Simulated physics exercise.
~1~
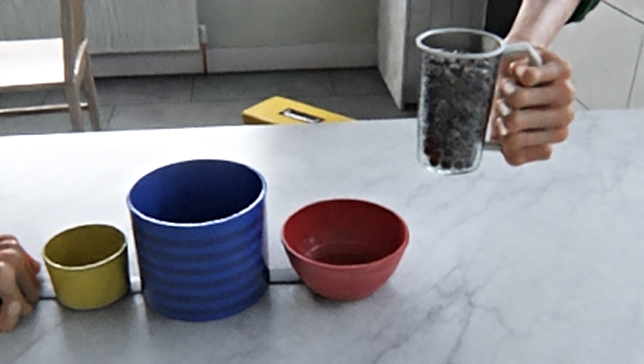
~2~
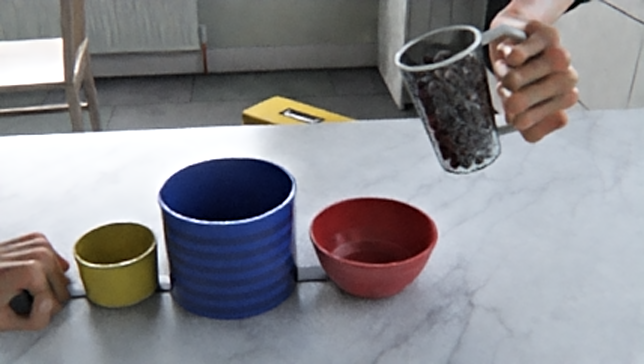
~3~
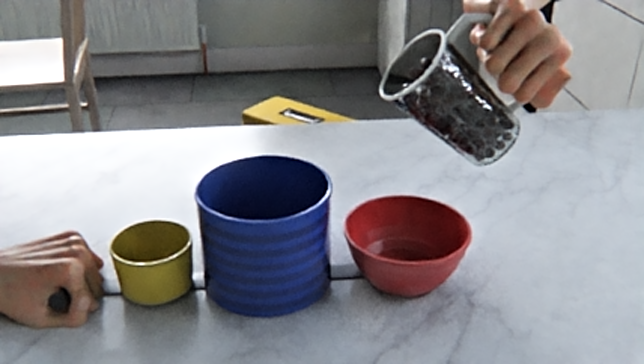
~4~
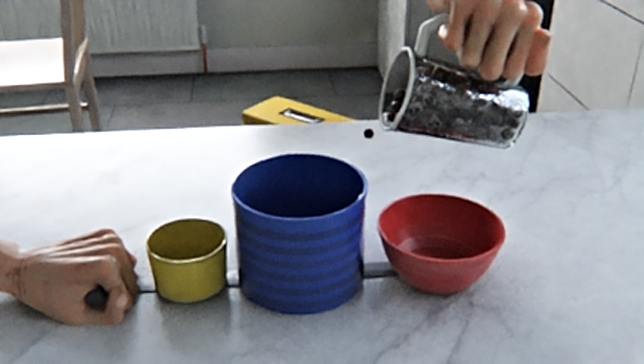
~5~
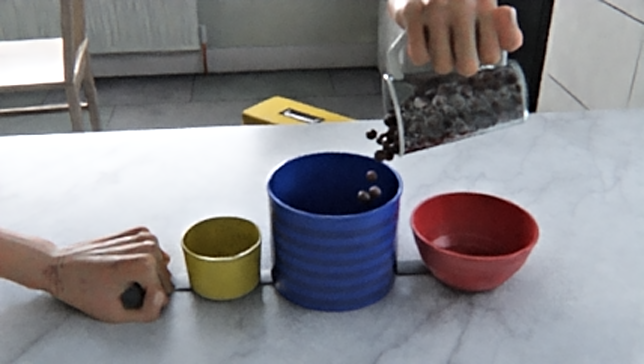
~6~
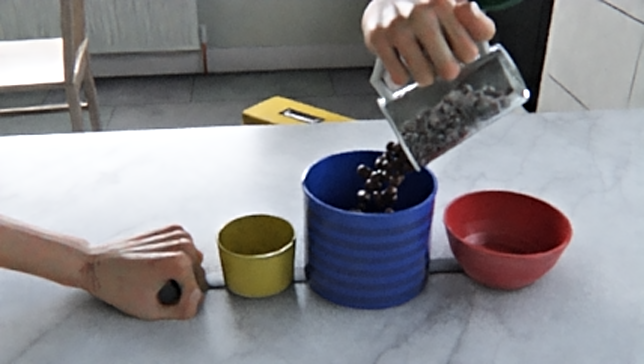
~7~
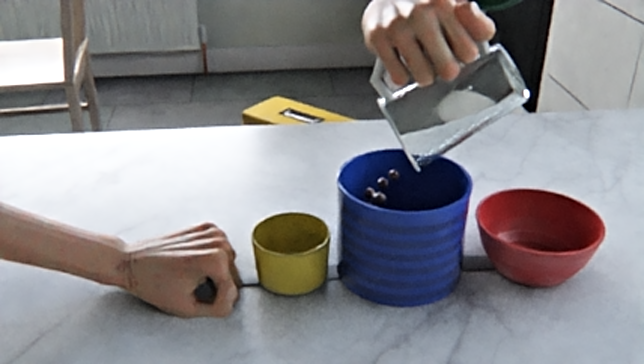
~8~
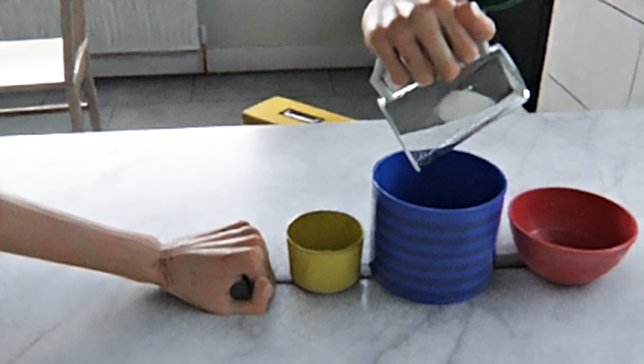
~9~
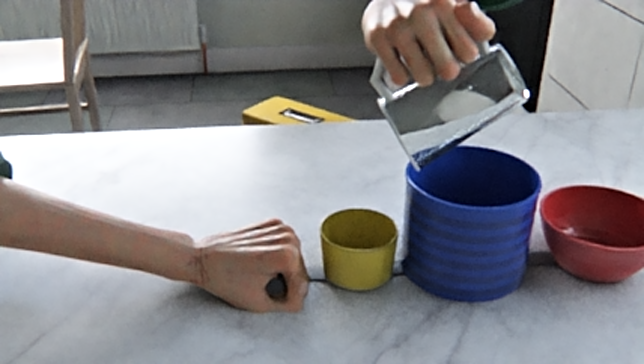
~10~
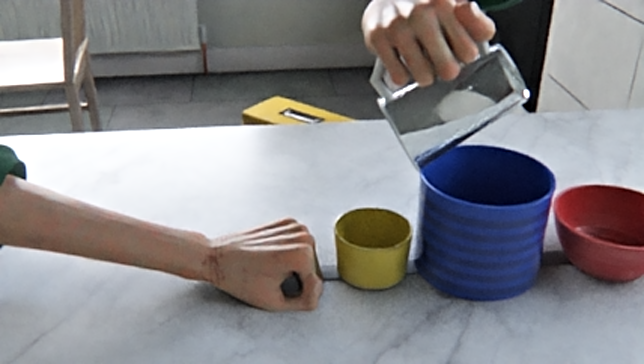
On a pale marbled tabletop in a room with a wooden chair and a yellow box behind, seen from slightly above by a still camera, a yellow dish, a blue pot and a red bowl stand in a row from left to right. A hand at the left slides the joined row steadily rightward. Above, another hand tips a clear cup of small dark balls leftward. The balls spill out, first one, then a thick stream, dropping into the moving blue pot. The cup empties and stays tilted, while the row slides slightly farther, all the balls inside the pot.
